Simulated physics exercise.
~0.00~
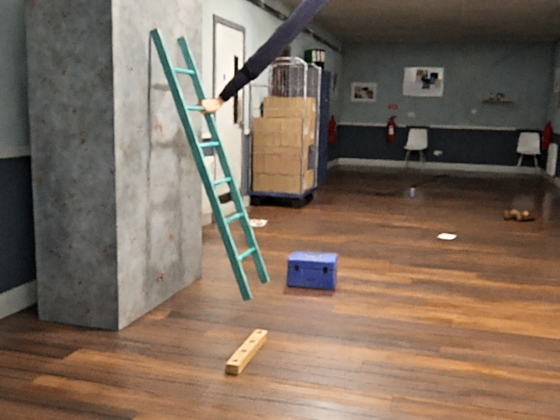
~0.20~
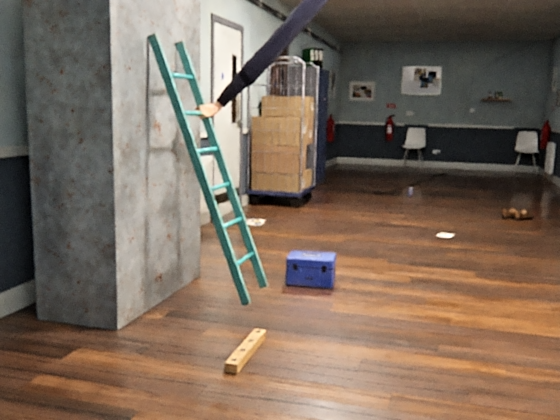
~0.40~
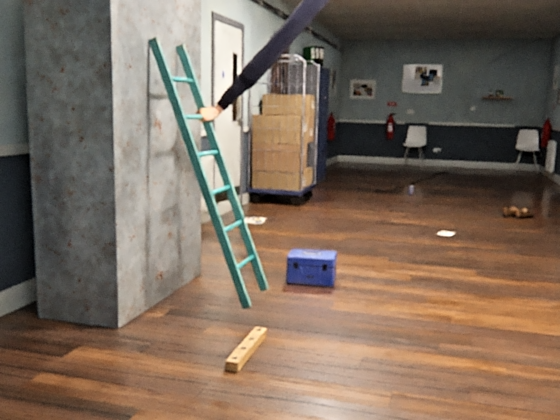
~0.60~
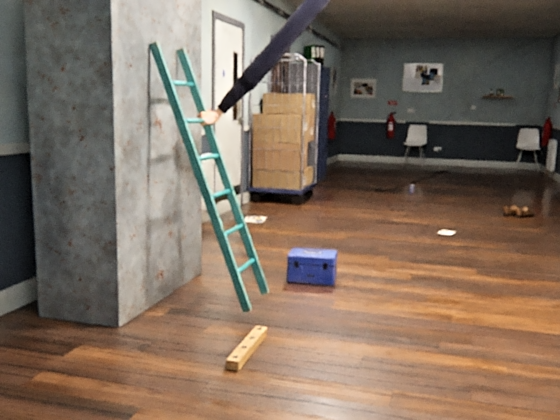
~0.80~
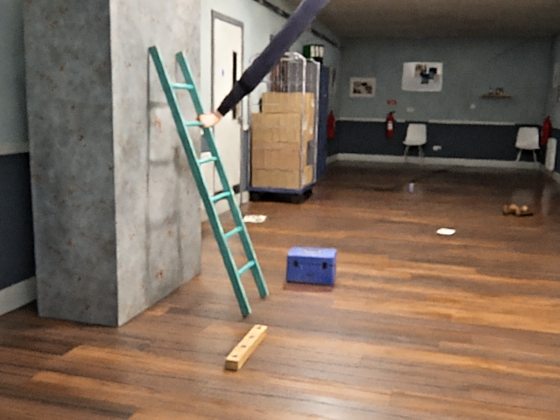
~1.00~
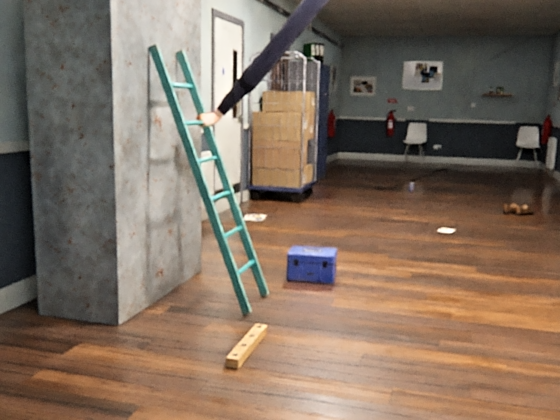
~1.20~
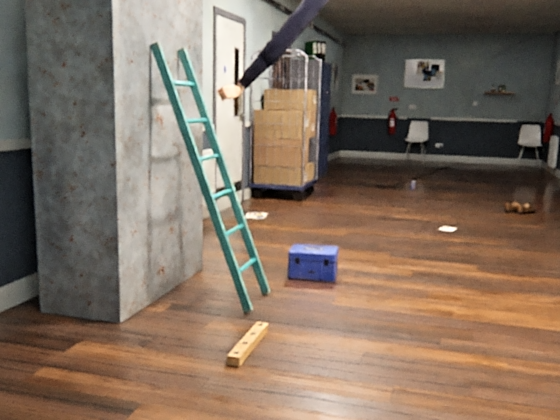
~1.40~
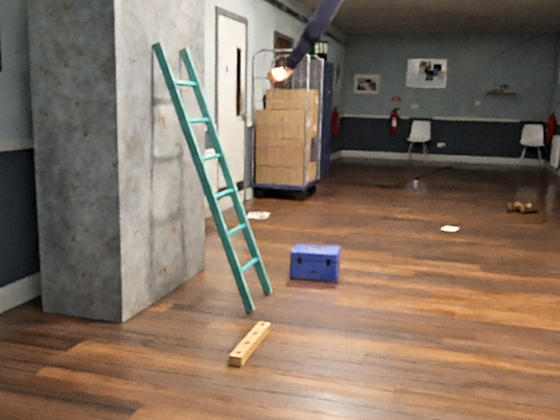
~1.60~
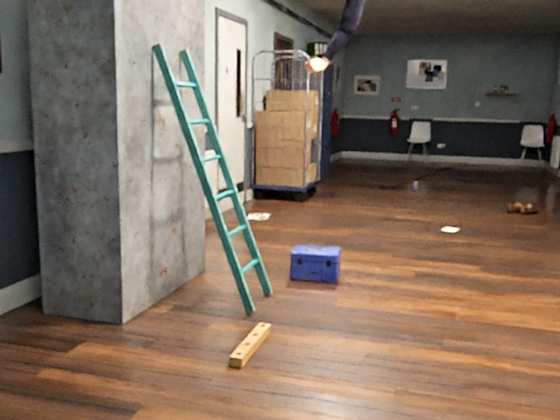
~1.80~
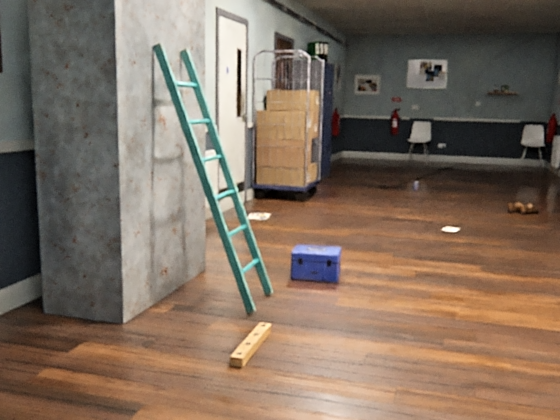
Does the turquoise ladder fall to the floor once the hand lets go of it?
No, the turquoise ladder does not fall. It stays up in its leaning position after the hand has drawn away.
